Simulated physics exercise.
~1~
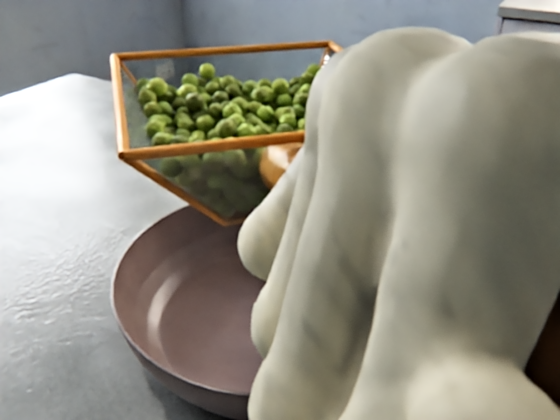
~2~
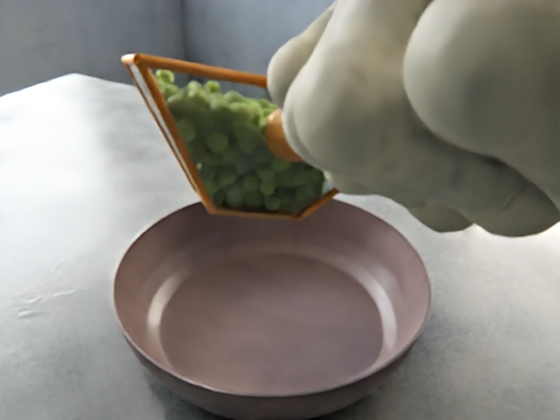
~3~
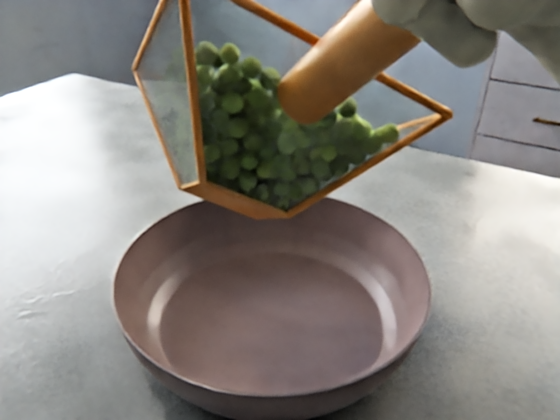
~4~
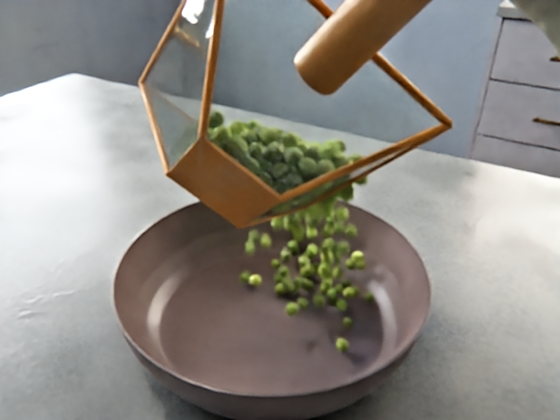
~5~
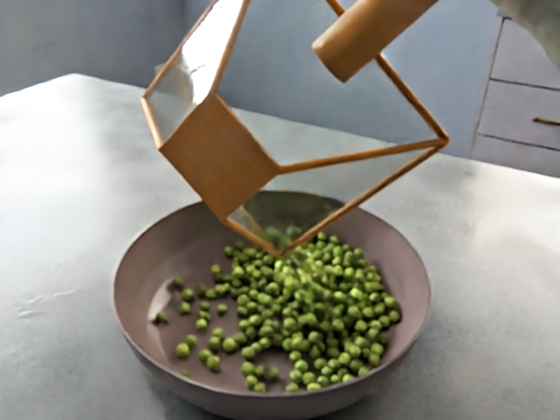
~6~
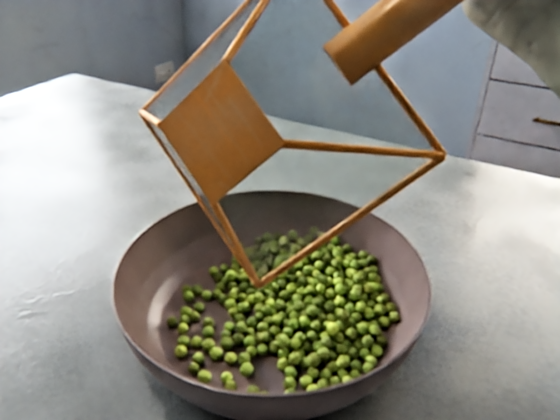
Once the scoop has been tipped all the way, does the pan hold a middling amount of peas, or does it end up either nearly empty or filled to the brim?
The pan ends with a middling amount of peas. They cover much of its floor, but they leave some of it bare and stay below the rim.
